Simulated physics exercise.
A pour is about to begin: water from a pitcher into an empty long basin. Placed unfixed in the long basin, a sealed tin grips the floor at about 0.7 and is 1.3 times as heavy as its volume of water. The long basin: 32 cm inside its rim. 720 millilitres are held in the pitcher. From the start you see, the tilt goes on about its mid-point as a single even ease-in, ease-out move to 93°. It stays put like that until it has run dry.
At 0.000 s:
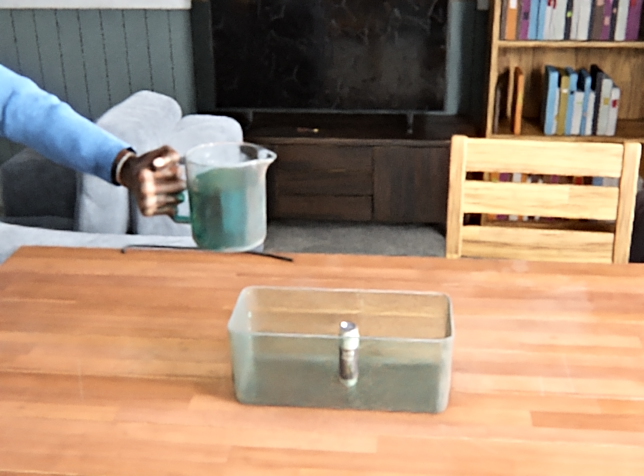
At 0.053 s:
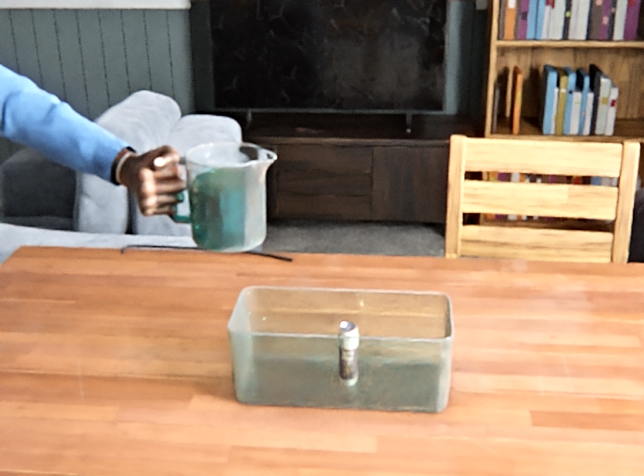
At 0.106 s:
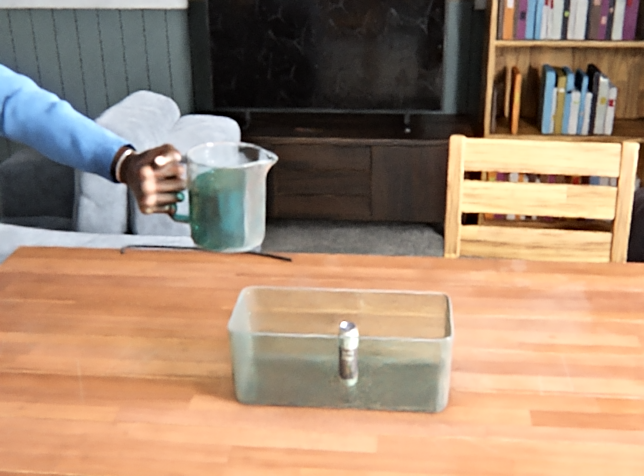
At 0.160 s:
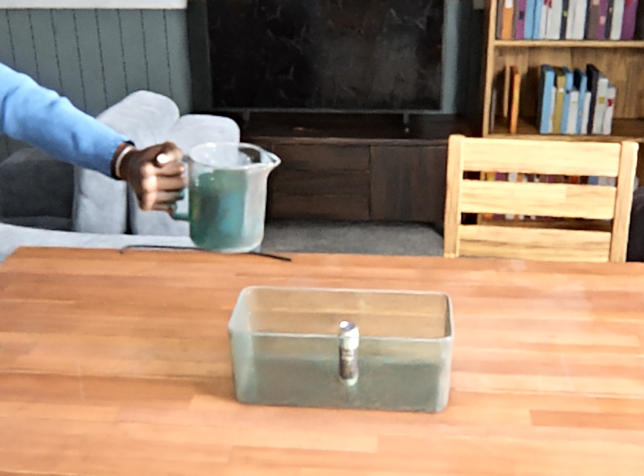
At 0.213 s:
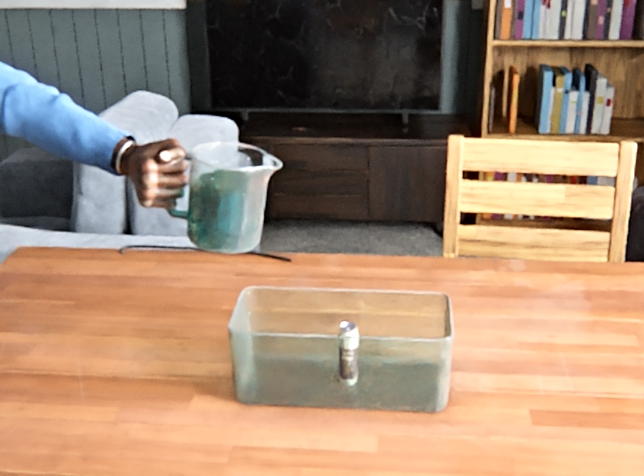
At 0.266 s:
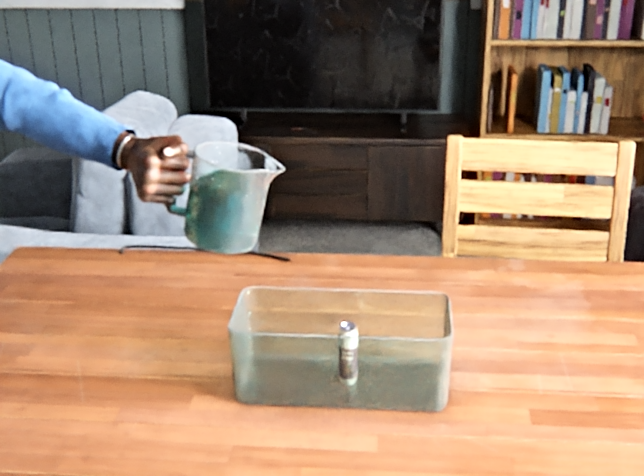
A hand in a blue sleeve held a clear pitcher of greenish water above a wooden table and slowly tilted it slightly to the right, while the long basin with a small tin inside stayed still.
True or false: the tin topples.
True.
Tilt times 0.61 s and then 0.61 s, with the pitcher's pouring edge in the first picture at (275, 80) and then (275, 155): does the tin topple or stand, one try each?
The tin stays vertical the first time and overturns the second time.
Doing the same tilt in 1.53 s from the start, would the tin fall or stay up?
Then the tin tumbles.
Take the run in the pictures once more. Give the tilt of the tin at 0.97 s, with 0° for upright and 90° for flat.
0°.
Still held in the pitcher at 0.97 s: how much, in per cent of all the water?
Close to 48 percent of the total.
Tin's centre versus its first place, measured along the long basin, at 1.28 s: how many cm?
Centre to centre, close to 8 cm.
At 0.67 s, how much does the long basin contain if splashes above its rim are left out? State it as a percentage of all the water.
About 0 per cent.
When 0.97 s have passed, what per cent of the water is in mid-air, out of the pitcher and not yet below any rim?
I'd put it at about 24 per cent of the liquid.
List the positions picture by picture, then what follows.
Tilt 0°; pouring edge (276, 156); surface from (191, 177) to (262, 179); the long basin's rim runs from (236, 309) to (451, 317); the tin's top is at (348, 329), in the first picture.
Tilt 1°; pouring edge (276, 157); surface from (192, 178) to (263, 179), in the second picture.
Tilt 2°; pouring edge (277, 158); surface from (193, 178) to (263, 179), in the third picture.
Tilt 5°; pouring edge (279, 161); surface from (192, 179) to (264, 179), in the fourth picture.
Tilt 8°; pouring edge (282, 164); surface from (193, 179) to (265, 181), in the fifth picture.
Tilt 12°; pouring edge (284, 169); surface from (194, 179) to (267, 181), in the sixth picture.
Then, 0.67 s in, the tilt is 61° and 93 per cent is still to pour; the tin stands where it began.
Then, 0.97 s in, the tilt is 89° and 48 per cent is still to pour; the tin stands where it began.
Then, 1.28 s in, the tilt is 93° and 14 per cent is still to pour; the tin lies on its side.
Then, 1.62 s in, the tilt is 93° and 4 per cent is still to pour; the tin lies on its side.
Finally, the tin lies on its side.
